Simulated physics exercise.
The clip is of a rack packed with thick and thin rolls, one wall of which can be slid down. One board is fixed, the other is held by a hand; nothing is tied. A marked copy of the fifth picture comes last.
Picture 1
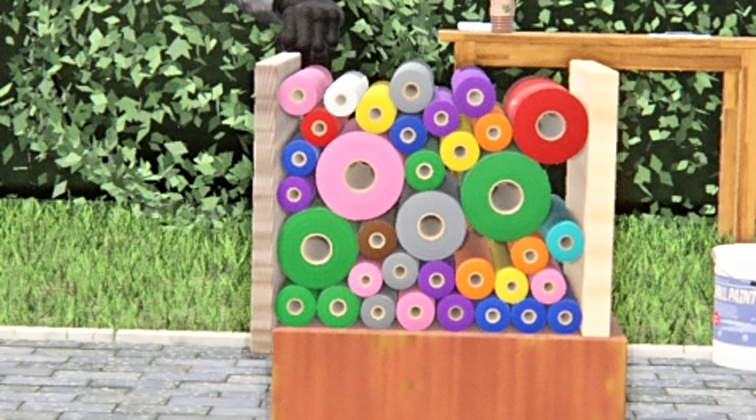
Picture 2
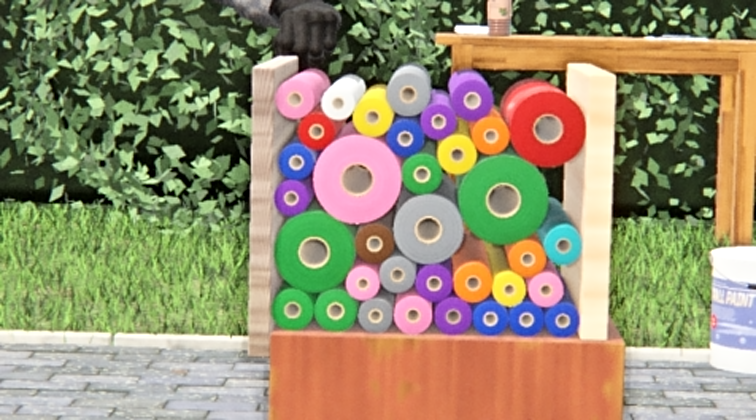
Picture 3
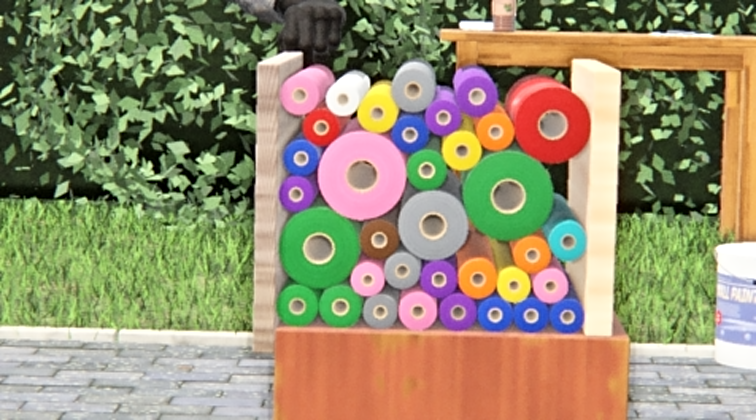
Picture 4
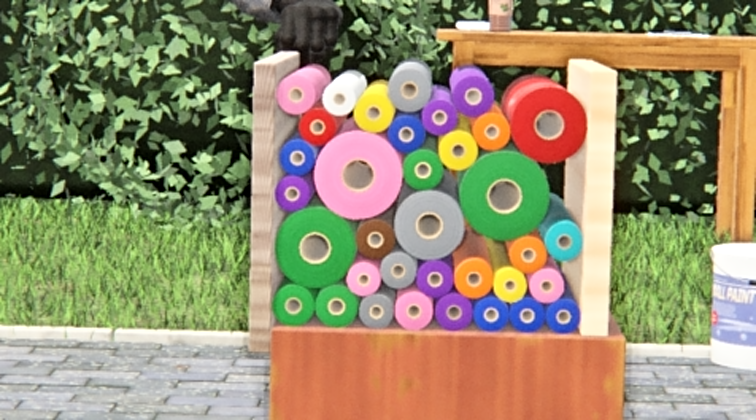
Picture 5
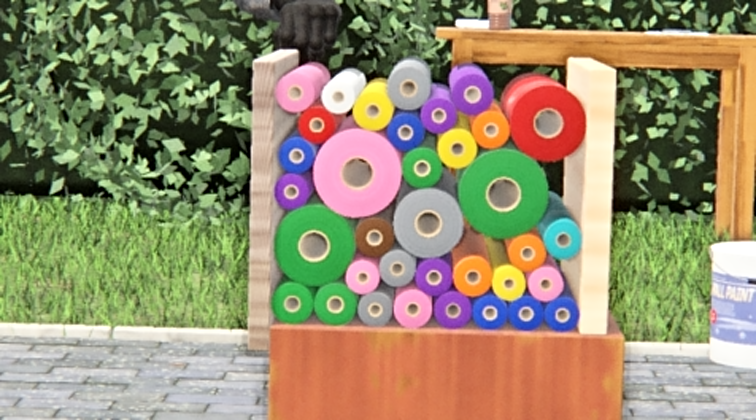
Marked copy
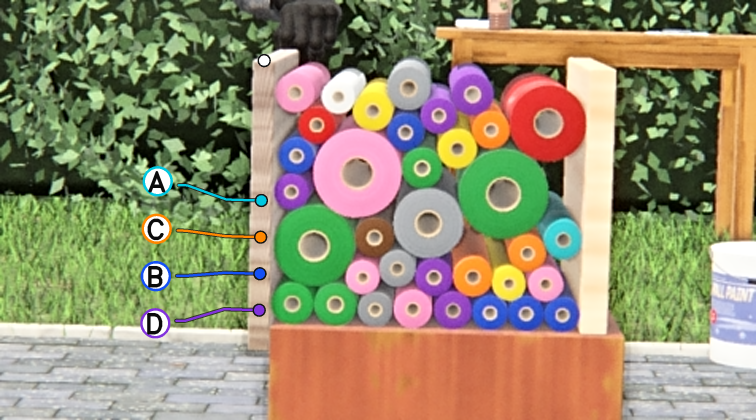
Nothing moved apart from a slight shake of the whole view; the colourful thick and thin rolls stayed packed between two upright boards, while a dark gloved hand stayed at the top of the left one.
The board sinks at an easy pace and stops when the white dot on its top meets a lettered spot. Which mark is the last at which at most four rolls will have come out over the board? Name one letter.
Mark A is as low as it can go.
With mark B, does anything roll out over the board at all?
Yes, at B.
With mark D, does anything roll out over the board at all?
At D: Yes.
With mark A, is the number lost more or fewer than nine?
Fewer than nine.
On the marked copy, A at (262, 200); B at (260, 274); C at (261, 237); D at (259, 310); the white dot at (264, 60).
Taking A. A third of the way, top of the board (274, 126).
Two thirds of the way, top of the board (273, 199).
When it is over, top of the board (273, 200), two out over the board.
As for the rest, B five out over the board; C five out over the board; D five out over the board.
